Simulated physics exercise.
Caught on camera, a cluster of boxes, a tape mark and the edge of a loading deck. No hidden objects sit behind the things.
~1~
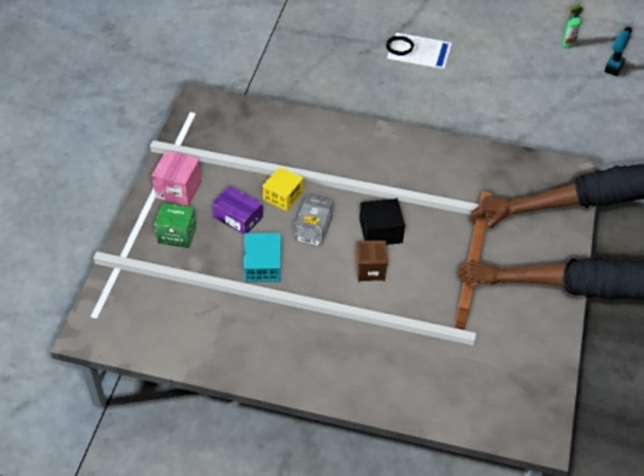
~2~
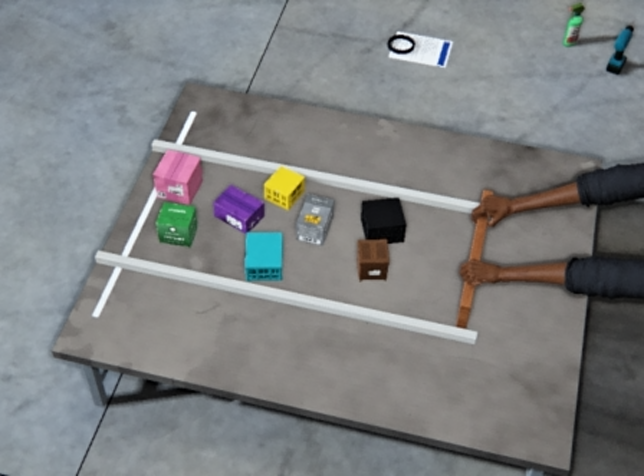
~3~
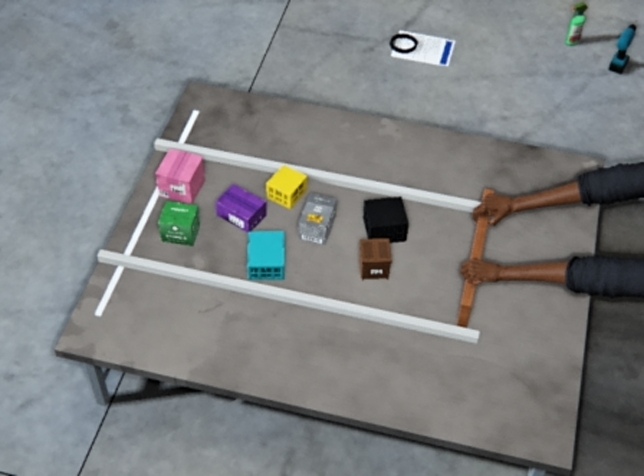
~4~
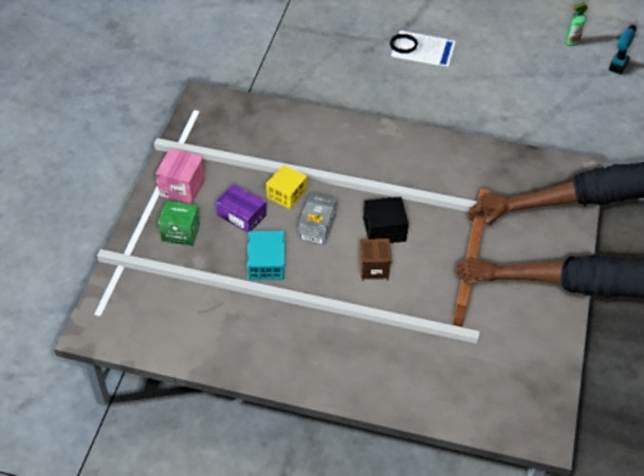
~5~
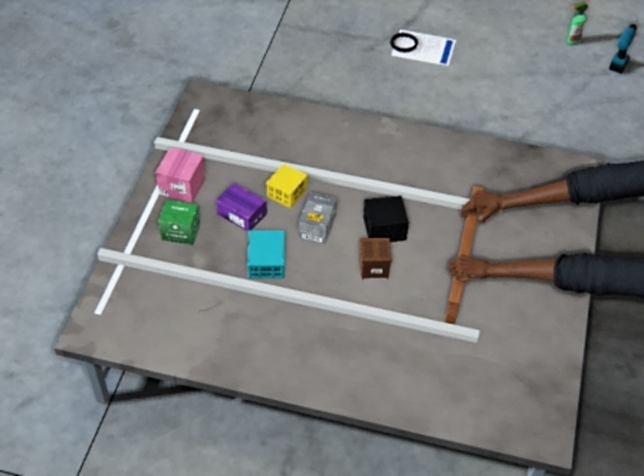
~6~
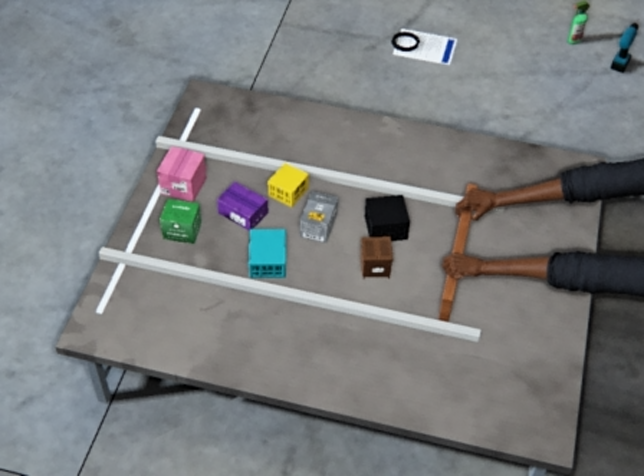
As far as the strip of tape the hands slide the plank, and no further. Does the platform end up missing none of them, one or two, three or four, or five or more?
It is missing five or more.
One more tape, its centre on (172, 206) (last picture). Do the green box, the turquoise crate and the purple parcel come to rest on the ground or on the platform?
The green box is gone, the turquoise crate stays put, the purple parcel is gone.
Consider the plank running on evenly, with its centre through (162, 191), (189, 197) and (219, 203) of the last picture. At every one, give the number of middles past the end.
5, 2 and 0.
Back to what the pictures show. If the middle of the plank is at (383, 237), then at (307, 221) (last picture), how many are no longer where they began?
Moved so far: 2, later 6.
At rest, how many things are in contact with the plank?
3 end up touching it.
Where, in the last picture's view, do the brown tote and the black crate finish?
Final pixels, roughly: (131, 204) for the first, (150, 159) for the other.
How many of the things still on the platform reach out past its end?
That adds up to 3.
Soon after, none off yet; pink parcel at rest near (183, 174); green box at rest near (181, 222); purple parcel at rest near (243, 206).
After that, none off yet; pink parcel at rest near (183, 174); green box displaced a little near (177, 223); purple parcel displaced about its own width near (209, 209).
And then, none off yet; pink parcel displaced about its own width near (138, 165); green box displaced about its own width near (128, 231); purple parcel displaced well along near (151, 210).
In the end, the number that fall off is five or more; gone, grey box, yellow crate, purple parcel, green box and pink parcel.
